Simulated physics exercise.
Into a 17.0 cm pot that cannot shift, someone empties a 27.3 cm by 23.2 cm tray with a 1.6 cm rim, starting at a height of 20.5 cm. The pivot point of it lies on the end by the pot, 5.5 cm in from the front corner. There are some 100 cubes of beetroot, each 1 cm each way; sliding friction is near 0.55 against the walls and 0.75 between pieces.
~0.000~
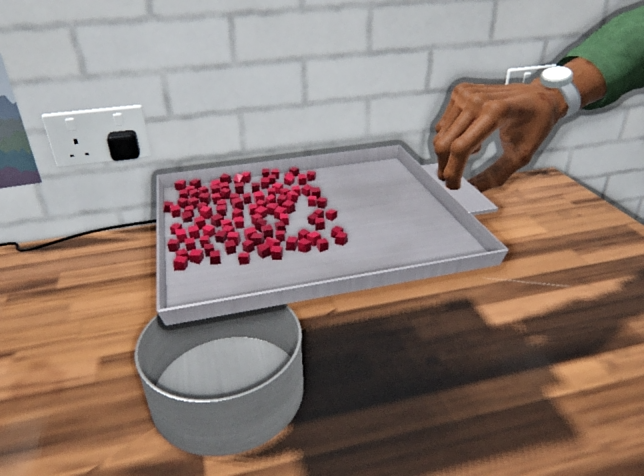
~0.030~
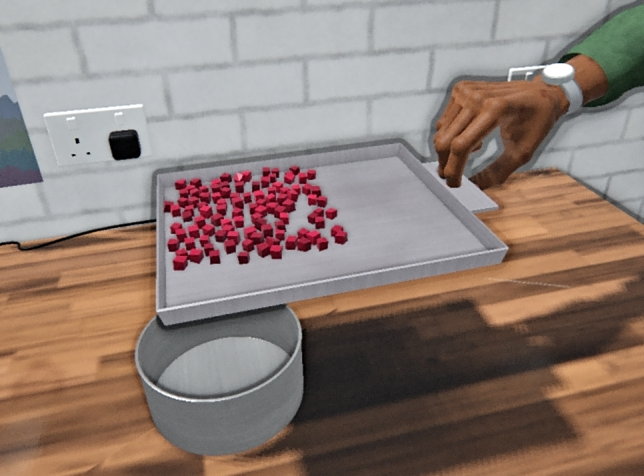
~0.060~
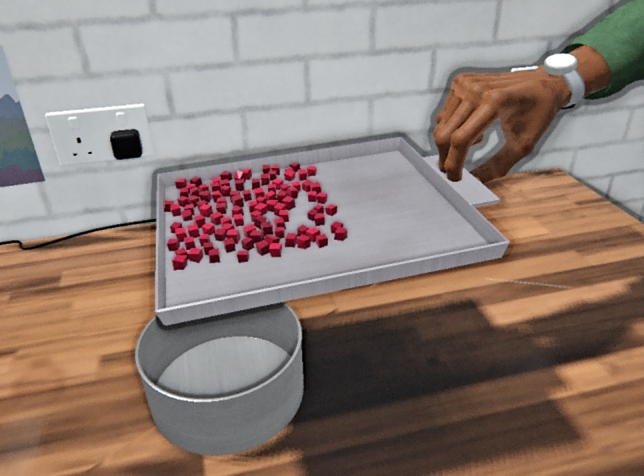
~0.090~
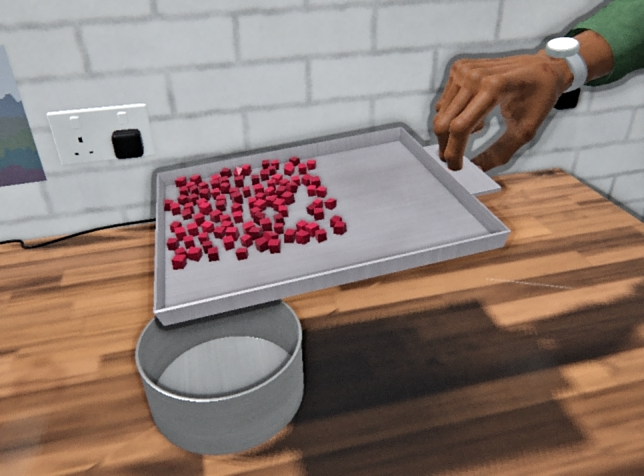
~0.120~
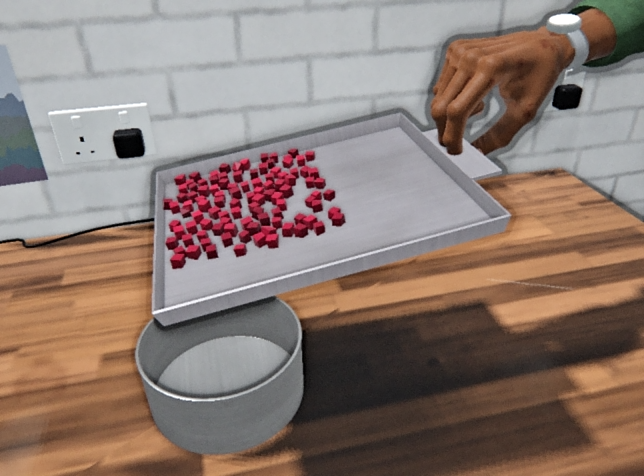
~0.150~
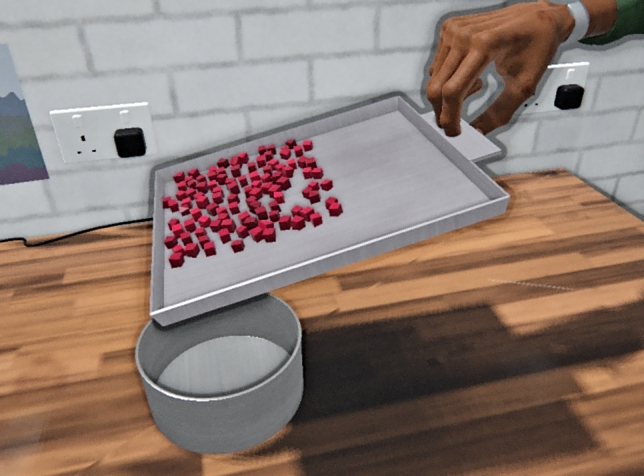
A hand slowly raises the right end of a grey tray holding red cubes.
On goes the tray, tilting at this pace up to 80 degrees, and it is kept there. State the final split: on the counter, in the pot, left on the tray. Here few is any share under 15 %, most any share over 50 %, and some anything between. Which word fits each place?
Counter: Most; pot: Few; left on the tray: Some.
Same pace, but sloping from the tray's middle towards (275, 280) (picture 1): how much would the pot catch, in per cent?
The share comes to about 0 in a hundred.
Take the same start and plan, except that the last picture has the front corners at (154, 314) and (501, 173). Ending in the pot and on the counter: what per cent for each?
Pot: 0, counter: 90.
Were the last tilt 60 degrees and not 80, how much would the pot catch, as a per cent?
Share in the pot: Around 0 %.
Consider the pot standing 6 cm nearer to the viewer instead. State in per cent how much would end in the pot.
Then about 0 per cent.
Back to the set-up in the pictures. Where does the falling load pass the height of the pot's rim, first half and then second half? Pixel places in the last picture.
First half close to (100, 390), second half close to (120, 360).
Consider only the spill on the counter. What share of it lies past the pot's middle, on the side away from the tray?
I'd put it at close to 100 per cent.
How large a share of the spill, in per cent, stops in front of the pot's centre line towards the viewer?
Roughly 70 per cent.
Then, at 0.41 s, tilt 46 degrees; the tray holds 100 %, the pot 0 %.
Then, at 0.58 s, tilt 68 degrees; the tray holds 100 %, the pot 0 %.
After 0.88 s, tilt 80 degrees; the tray holds 45 %, the pot 0 %.
By 2.2 s all is still; counter 60 %, pot 0 %, tray 40 %.
